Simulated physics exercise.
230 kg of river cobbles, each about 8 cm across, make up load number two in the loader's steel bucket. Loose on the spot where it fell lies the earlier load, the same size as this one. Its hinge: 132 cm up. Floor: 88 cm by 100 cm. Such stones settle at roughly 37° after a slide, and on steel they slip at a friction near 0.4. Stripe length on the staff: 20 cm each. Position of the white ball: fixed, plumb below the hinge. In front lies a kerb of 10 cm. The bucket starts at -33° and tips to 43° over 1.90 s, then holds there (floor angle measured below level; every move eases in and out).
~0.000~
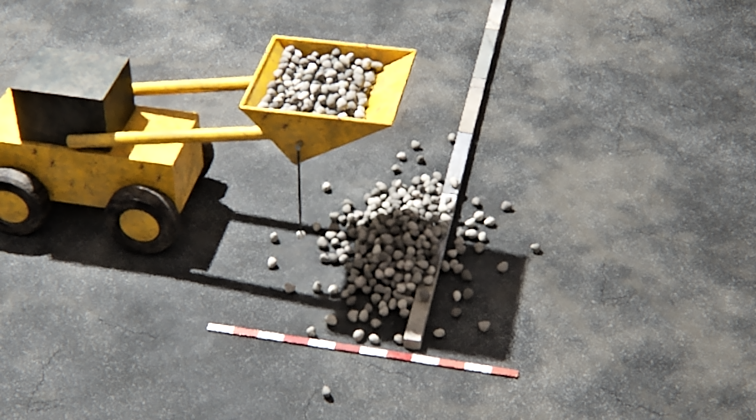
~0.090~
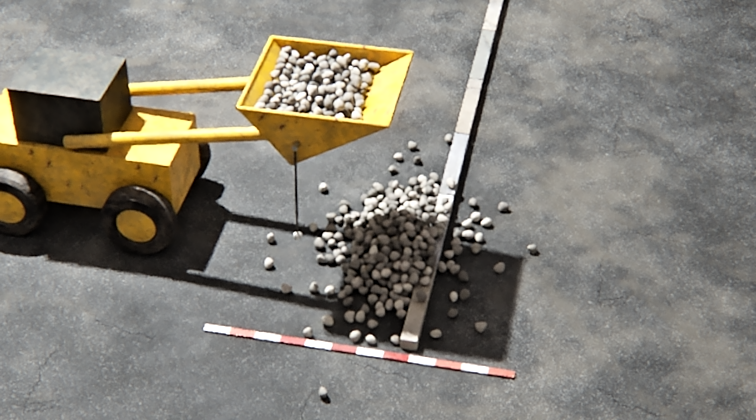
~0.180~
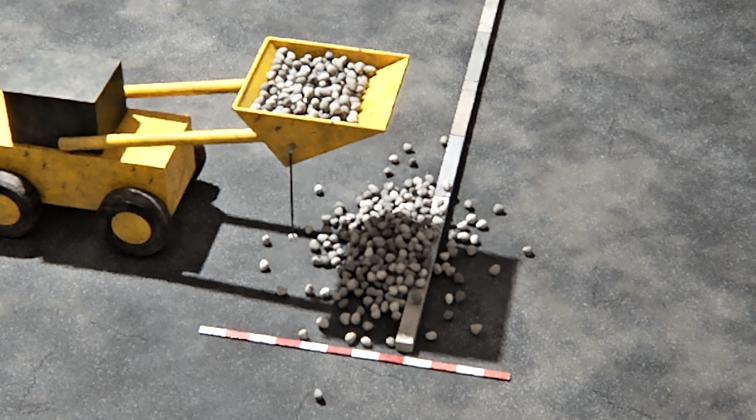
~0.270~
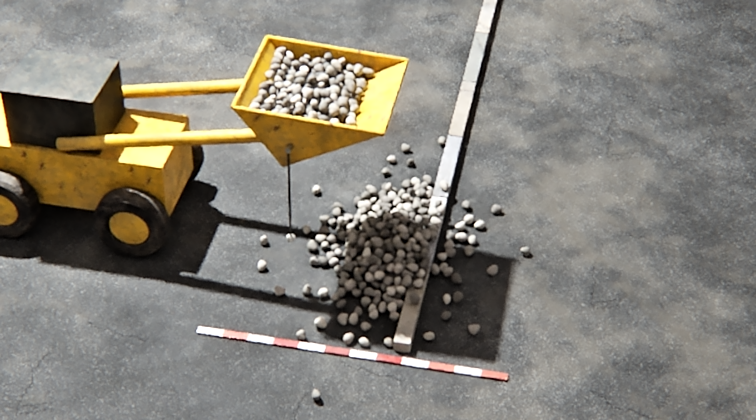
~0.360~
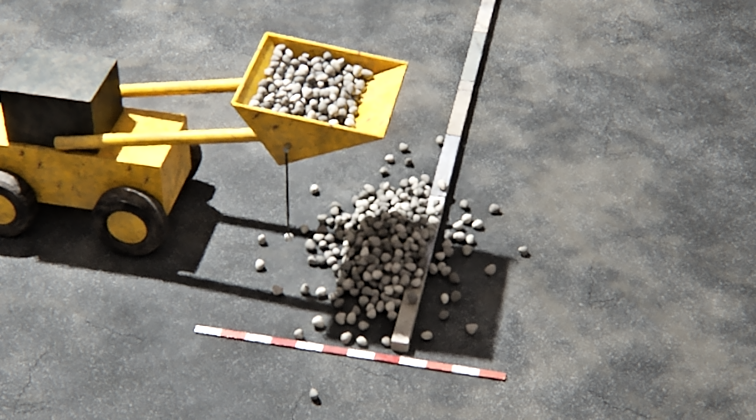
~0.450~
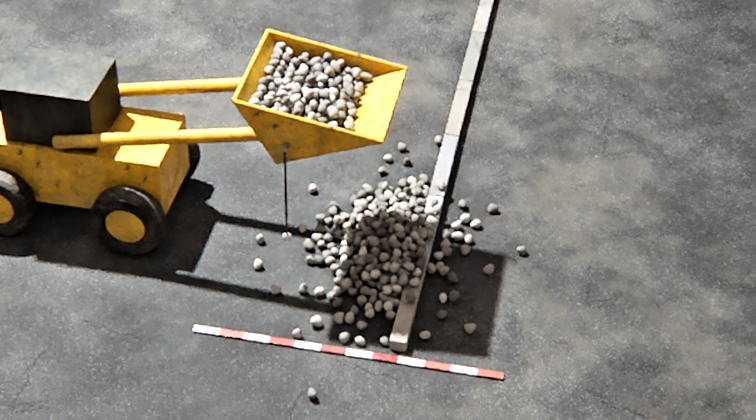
Yellow loader's bucket of grey stones slowly tilting toward level above a loose stone heap against a kerb, the stones barely shifting.
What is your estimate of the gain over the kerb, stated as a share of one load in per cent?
My estimate is 44 per cent of one load.
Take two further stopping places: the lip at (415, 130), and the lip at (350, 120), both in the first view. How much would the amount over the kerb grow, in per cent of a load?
Roughly 70 and 5 percent, in that order.
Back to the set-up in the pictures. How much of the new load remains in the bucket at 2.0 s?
Some 15 %, roughly, is held.
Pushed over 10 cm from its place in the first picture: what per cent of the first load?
Close to 10 per cent.
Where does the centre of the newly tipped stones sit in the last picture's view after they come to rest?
Middle: Approx. (414, 244) px.
After 1.4 s the floor is at 31°; in per cent of one load, 99 in the bucket, 94 on this side of the kerb, 7 over the kerb; the foremost stones are at (480, 257).
After 2.0 s the floor is at 43°; in per cent of one load, 17 in the bucket, 168 on this side of the kerb, 15 over the kerb; the foremost stones are at (484, 254).
After 2.3 s the floor is at 43°; in per cent of one load, 0 in the bucket, 160 on this side of the kerb, 40 over the kerb; the foremost stones are at (509, 262).
After 4.9 s the floor is at 43°; in per cent of one load, 0 in the bucket, 149 on this side of the kerb, 51 over the kerb; the foremost stones are at (569, 261). Net gain over the kerb, 44.
